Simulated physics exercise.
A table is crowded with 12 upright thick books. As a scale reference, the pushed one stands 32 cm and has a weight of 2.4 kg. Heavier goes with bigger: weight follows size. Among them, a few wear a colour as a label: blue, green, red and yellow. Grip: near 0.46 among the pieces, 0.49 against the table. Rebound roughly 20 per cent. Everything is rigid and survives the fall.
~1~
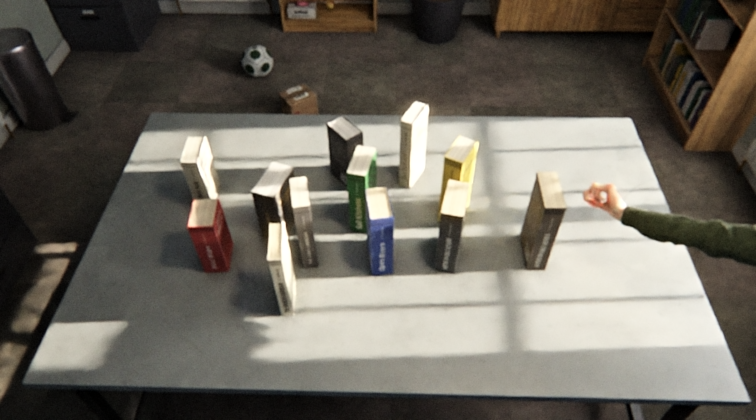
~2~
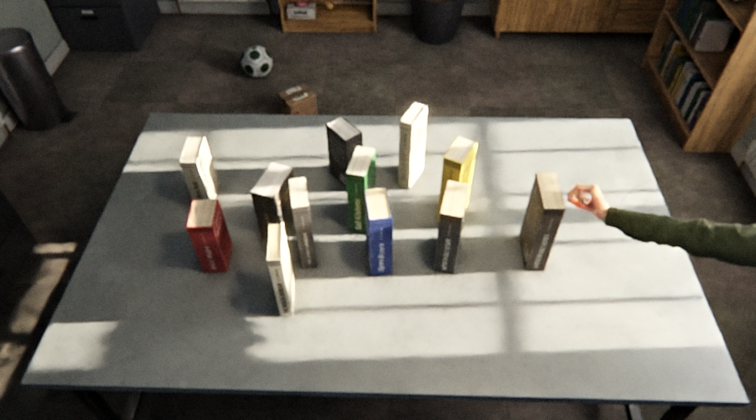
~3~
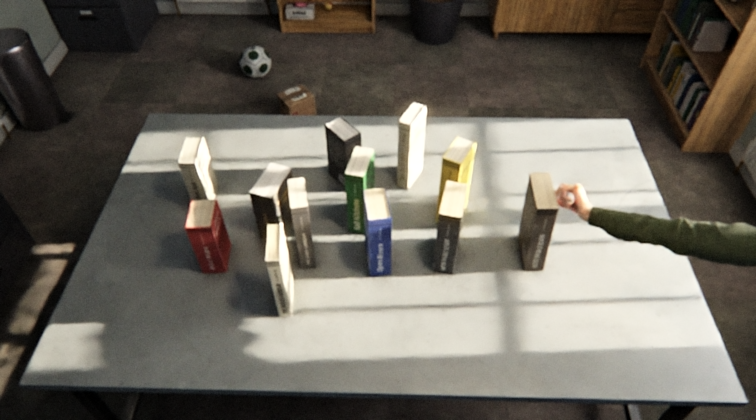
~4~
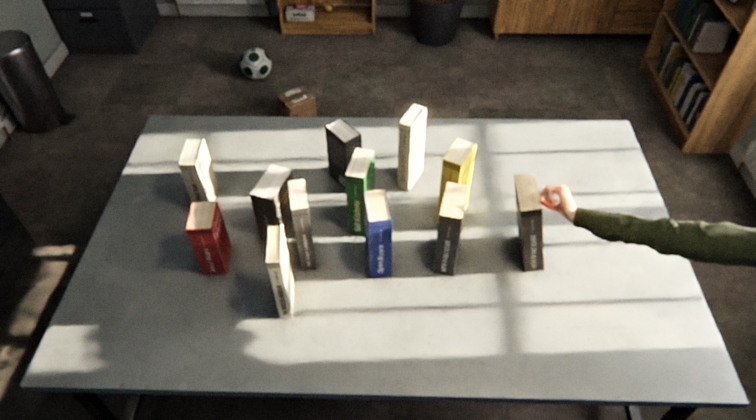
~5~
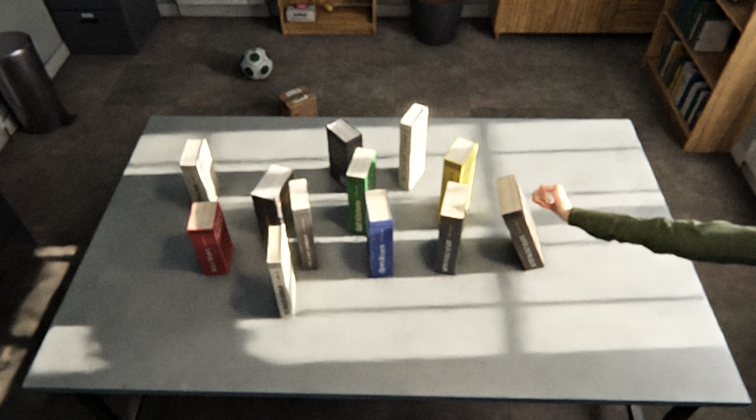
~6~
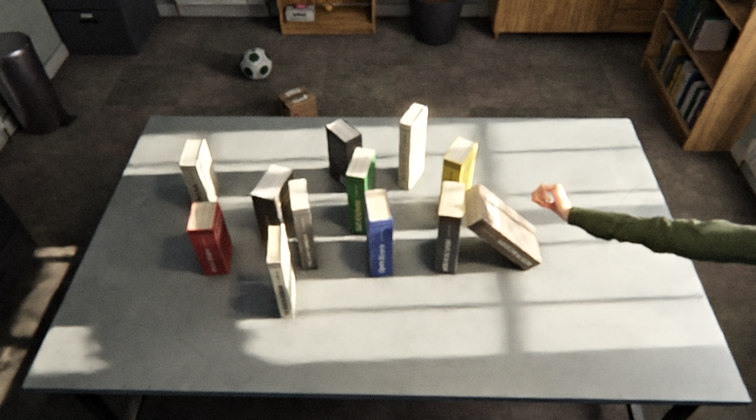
A hand pushing the rightmost of several upright books on a table, then stopping as the book tilts left against its dark neighbour.
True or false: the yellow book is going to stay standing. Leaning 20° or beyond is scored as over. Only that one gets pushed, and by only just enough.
True.
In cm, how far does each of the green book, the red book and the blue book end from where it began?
From start to finish: Green 0, red 20, blue 20 centimetres.
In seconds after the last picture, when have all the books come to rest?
Close to 2.0 s.
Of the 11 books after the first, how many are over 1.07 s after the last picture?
That makes 5 by then, as I count it.
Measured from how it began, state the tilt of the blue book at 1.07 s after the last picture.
Measured against how it began, the tilt is near 80 degrees.
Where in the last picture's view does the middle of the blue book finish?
Roughly at (332, 251).
Then, 0.27 s later than the last frame, 1 of the 11 other books over; yellow book unmoved; blue book tilted 6°.
Then, 0.67 s later than the last frame, 3 of the 11 other books over; yellow book unmoved; blue book tilted 67°.
Then, 1.07 s later than the last frame, 5 of the 11 other books over; yellow book unmoved; blue book lying flat.
When it is over, 5 of the 11 other books over; yellow book unmoved; red book lying flat; blue book lying flat. Six left standing. In pixels of the last frame, middles, yellow book near (456, 184), red book near (168, 255).
